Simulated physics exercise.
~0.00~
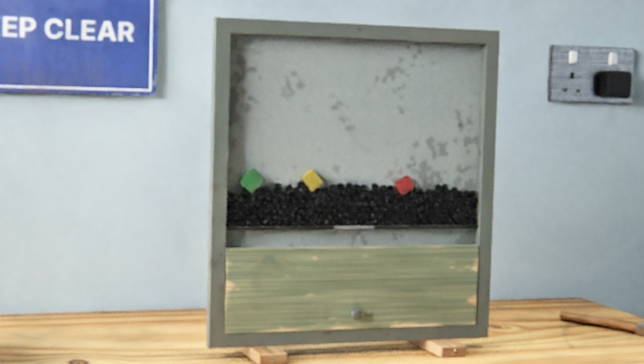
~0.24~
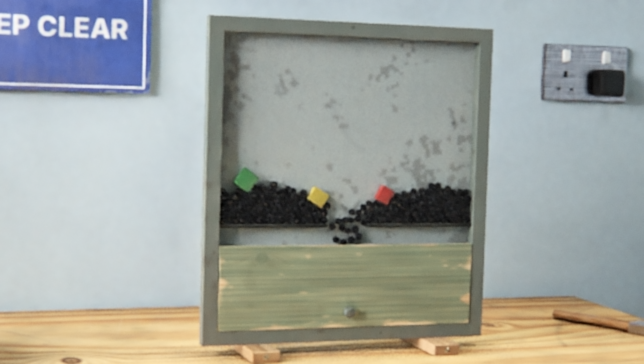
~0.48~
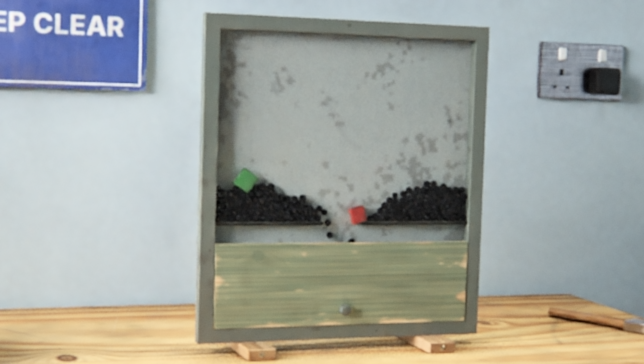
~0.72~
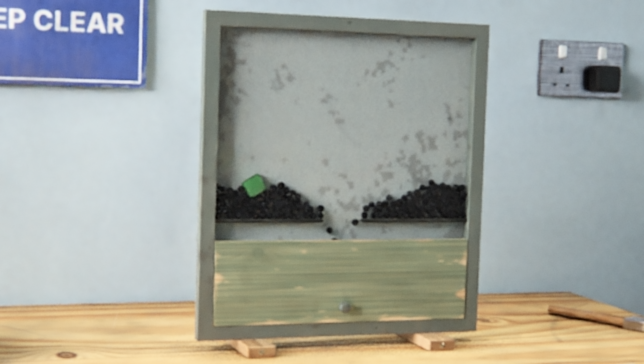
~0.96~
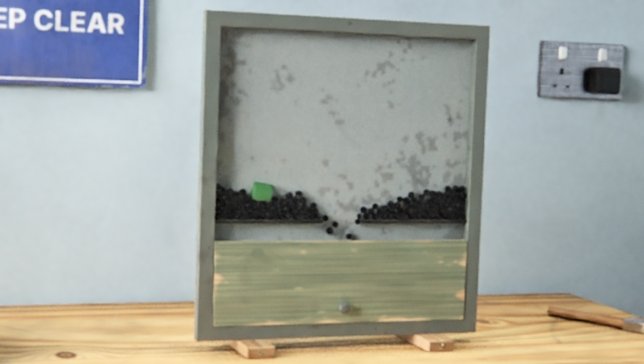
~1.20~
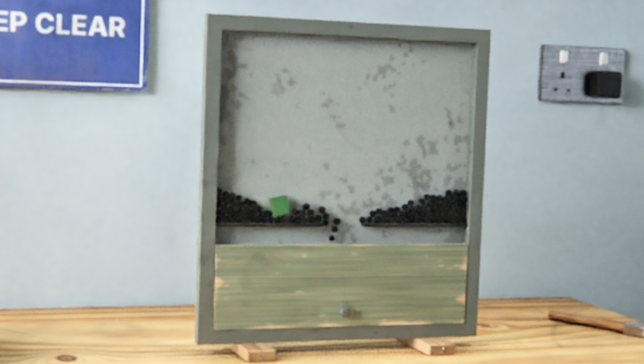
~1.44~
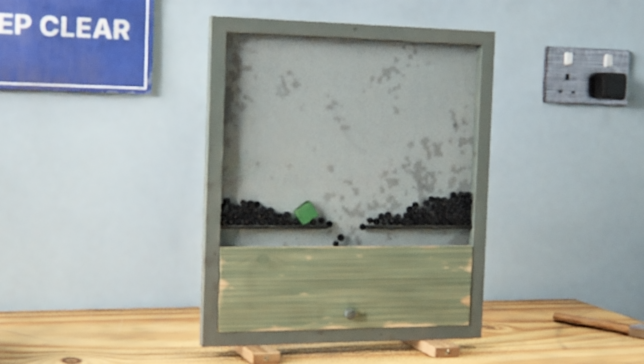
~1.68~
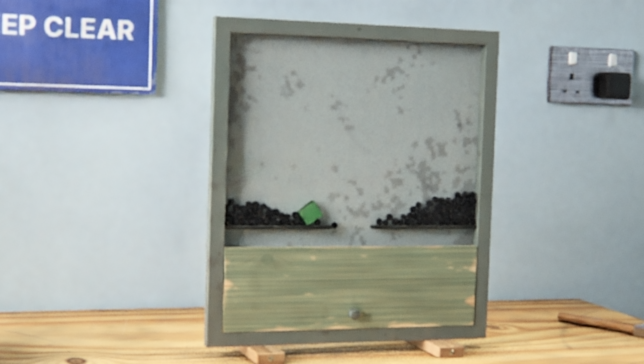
On a wooden table against a pale blue wall, a slightly swaying camera faces an upright grey-green case with a clear front and closed wooden drawer. Inside, a bed of black beads holds a green block at left, a yellow one near the middle and a red one at right. A gap opens in the floor and beads pour through, forming a funnel. The yellow block drops out of sight, then the red one slides left and follows. The green block tumbles gradually rightward as beads thin out. It finally rests near the gap's left edge, between two remaining bead heaps.
